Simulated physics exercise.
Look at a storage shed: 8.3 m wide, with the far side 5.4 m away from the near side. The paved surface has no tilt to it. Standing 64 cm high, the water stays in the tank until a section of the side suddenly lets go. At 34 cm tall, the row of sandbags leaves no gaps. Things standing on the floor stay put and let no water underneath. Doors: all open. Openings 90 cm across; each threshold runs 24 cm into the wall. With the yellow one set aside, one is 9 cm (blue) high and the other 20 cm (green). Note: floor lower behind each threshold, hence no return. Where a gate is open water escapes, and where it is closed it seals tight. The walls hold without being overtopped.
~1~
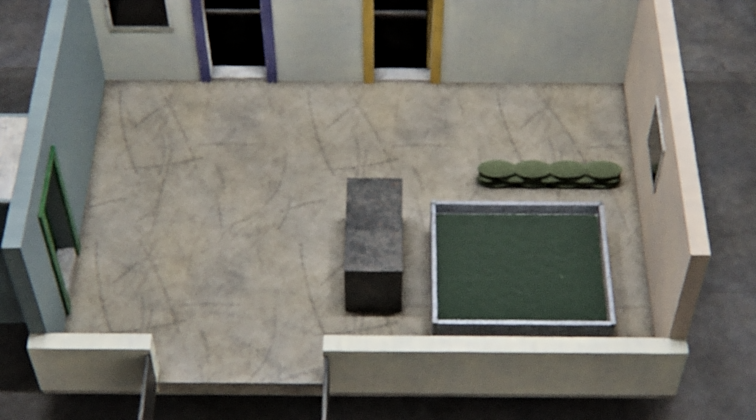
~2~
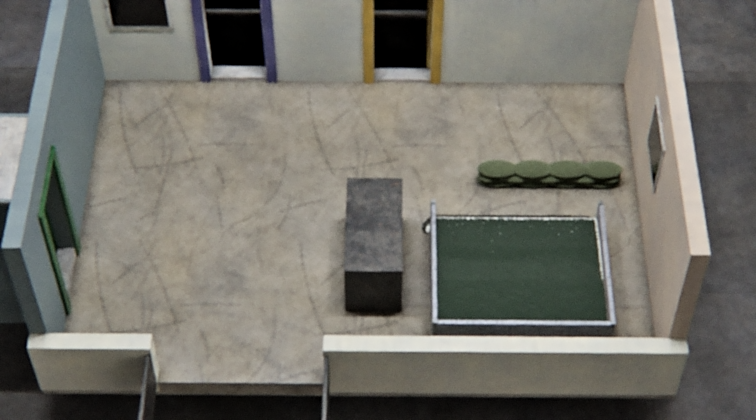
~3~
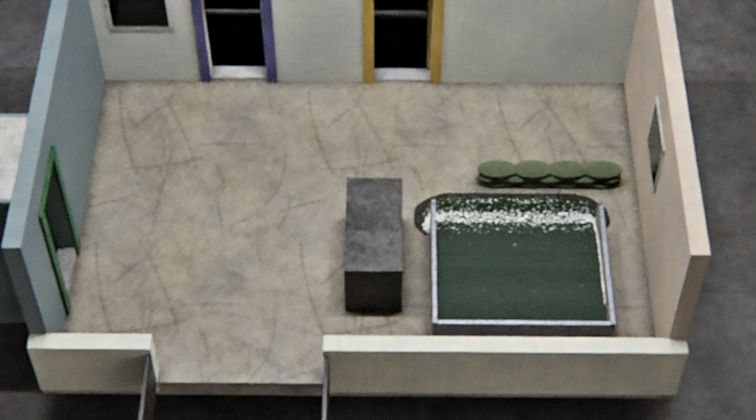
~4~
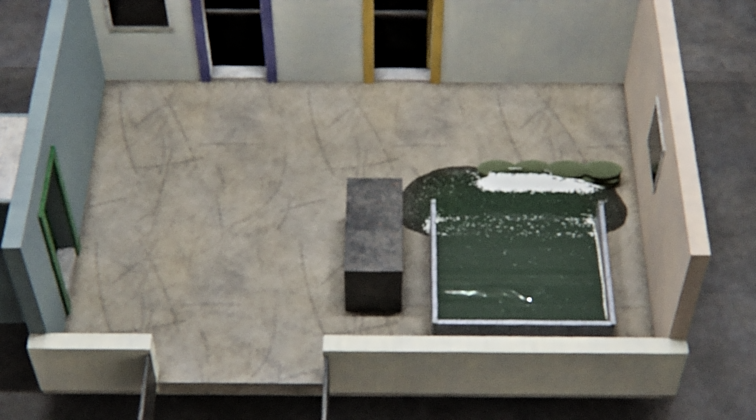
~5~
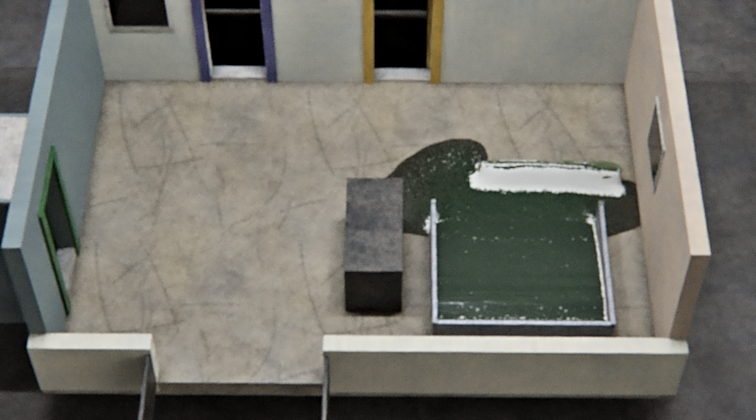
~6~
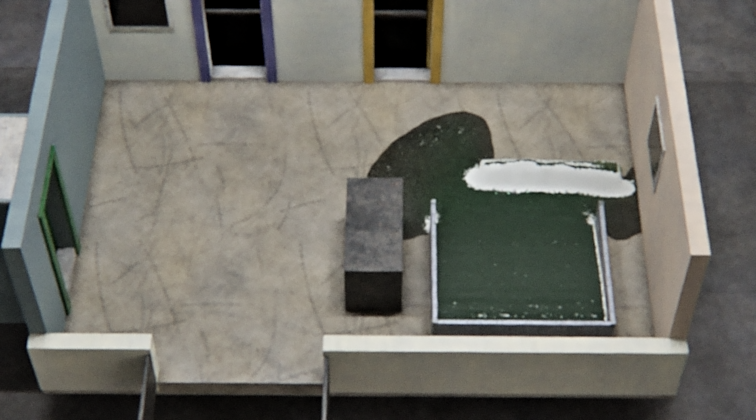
In the shed, green water pours from the tank's far side and spreads across the floor.
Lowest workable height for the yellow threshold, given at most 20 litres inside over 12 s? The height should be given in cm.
Roughly 20 cm.
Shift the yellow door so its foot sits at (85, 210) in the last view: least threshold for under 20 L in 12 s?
Around 6.0 cm would do it.
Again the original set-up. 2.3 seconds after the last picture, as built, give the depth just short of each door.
In cm - blue: 11, yellow: 17, green: 0.
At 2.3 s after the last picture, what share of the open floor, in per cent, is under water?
Roughly 55 percent of the floor is wet.
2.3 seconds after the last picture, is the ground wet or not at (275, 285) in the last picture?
I'd say that place has stayed dry.
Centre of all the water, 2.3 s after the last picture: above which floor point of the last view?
It lies near (489, 214) in the last picture.
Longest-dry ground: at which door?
Door: Green.
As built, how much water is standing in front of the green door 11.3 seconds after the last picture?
Lab note: Depth approx. 9.5 cm.
Then, 0.7 s after the last picture water covers 30 % of the floor, deepest (46 cm) near (519, 206); 15 cm at the yellow door, 10 litres in over its 6 cm threshold.
Then, 2.3 s after the last picture water covers 55 % of the floor, deepest (30 cm) near (619, 360); 17 cm at the yellow door, 152 litres in over its 6 cm threshold.
Then, 11.3 s after the last picture water covers 95 % of the floor, deepest (10 cm) near (67, 323); 5 cm at the yellow door, 218 litres in over its 6 cm threshold.
At the yellow door as built, the water peaked near 20 cm, 1.9 s after the last picture.
With a threshold of 16 cm, 47 litres would have come in within the 12 s; with 21.5 cm, 11 litres. So under 20 litres takes about 20 cm.
